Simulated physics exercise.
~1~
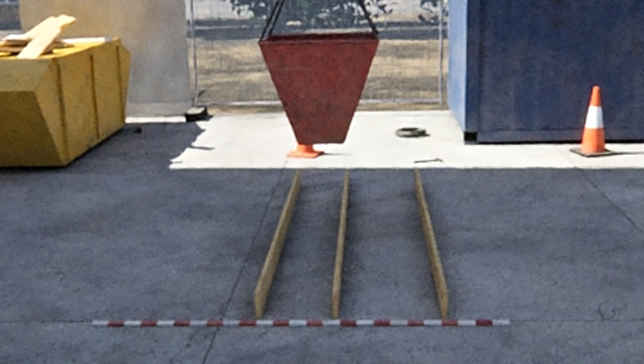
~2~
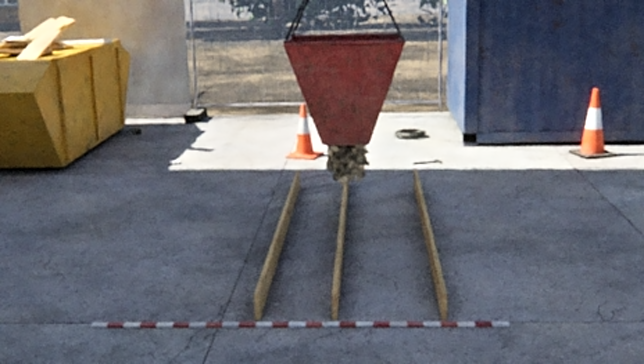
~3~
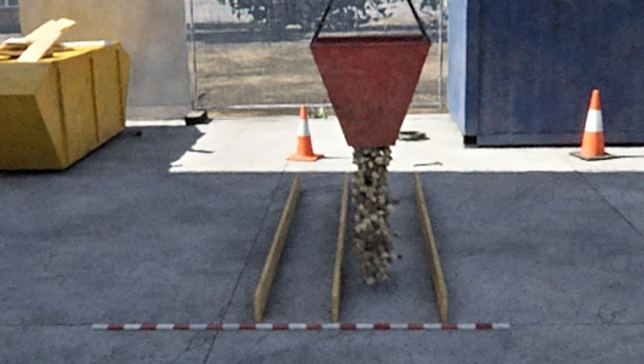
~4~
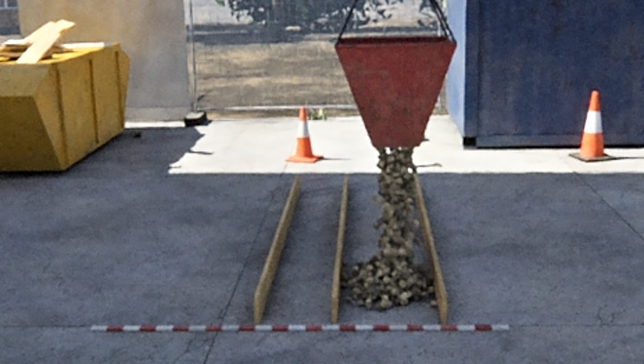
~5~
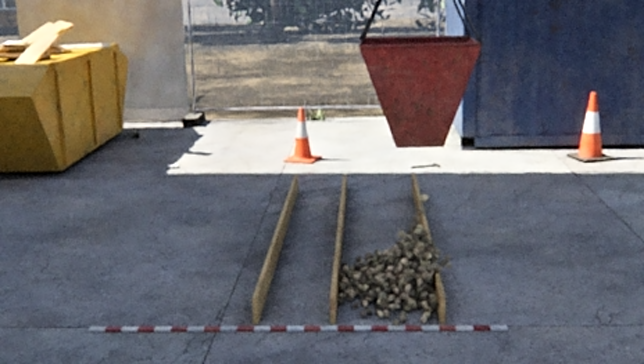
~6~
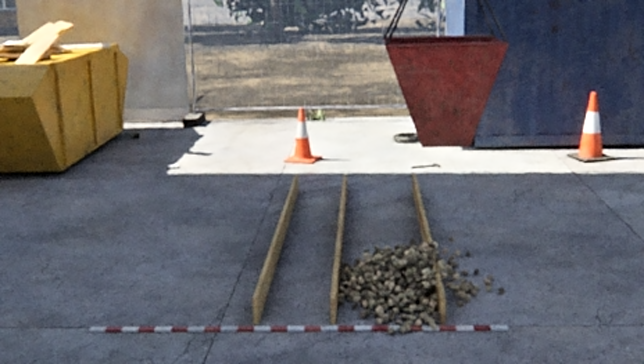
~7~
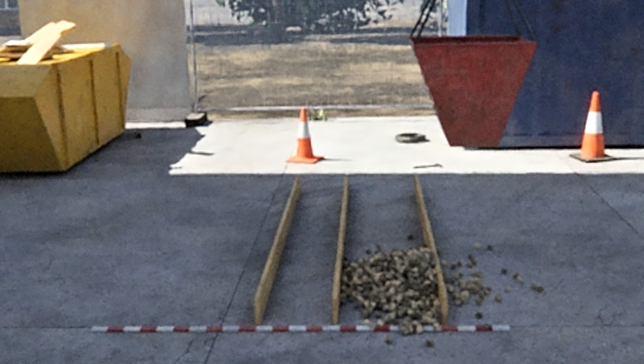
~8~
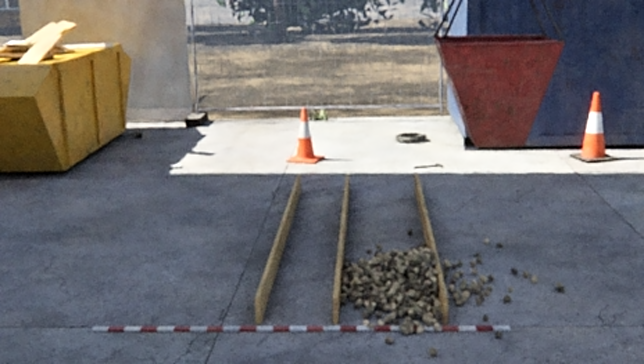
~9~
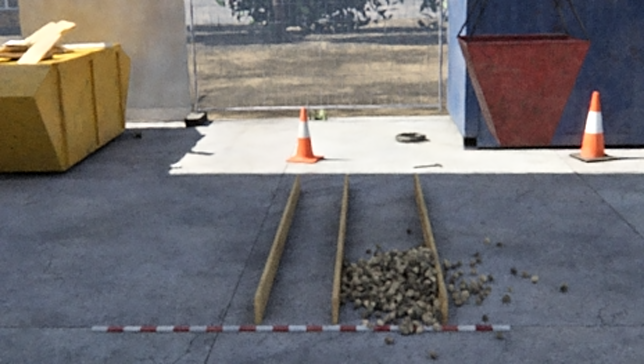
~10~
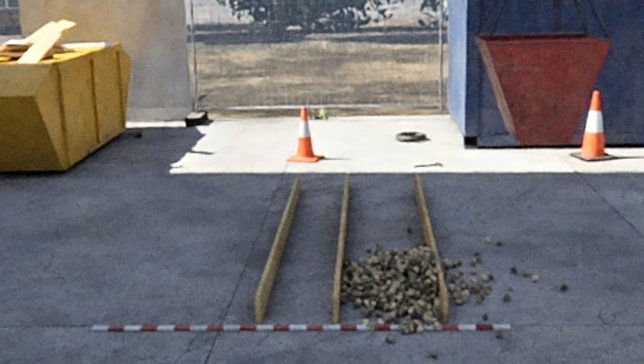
A tapered red skip hangs over a paved yard, seen from the front and slightly above by a gently swaying camera, with a yellow container at left, a blue one at right and two orange cones. Three wooden boards on the ground form two bays behind a red-and-white striped staff. The skip glides right and begins dropping grey-brown stones, which pour into the right bay. It empties and moves on as the heap slumps and some stones spill over the right board. Finally, most lie piled in the right bay, a few scattered beyond it, while the left bay stays empty.
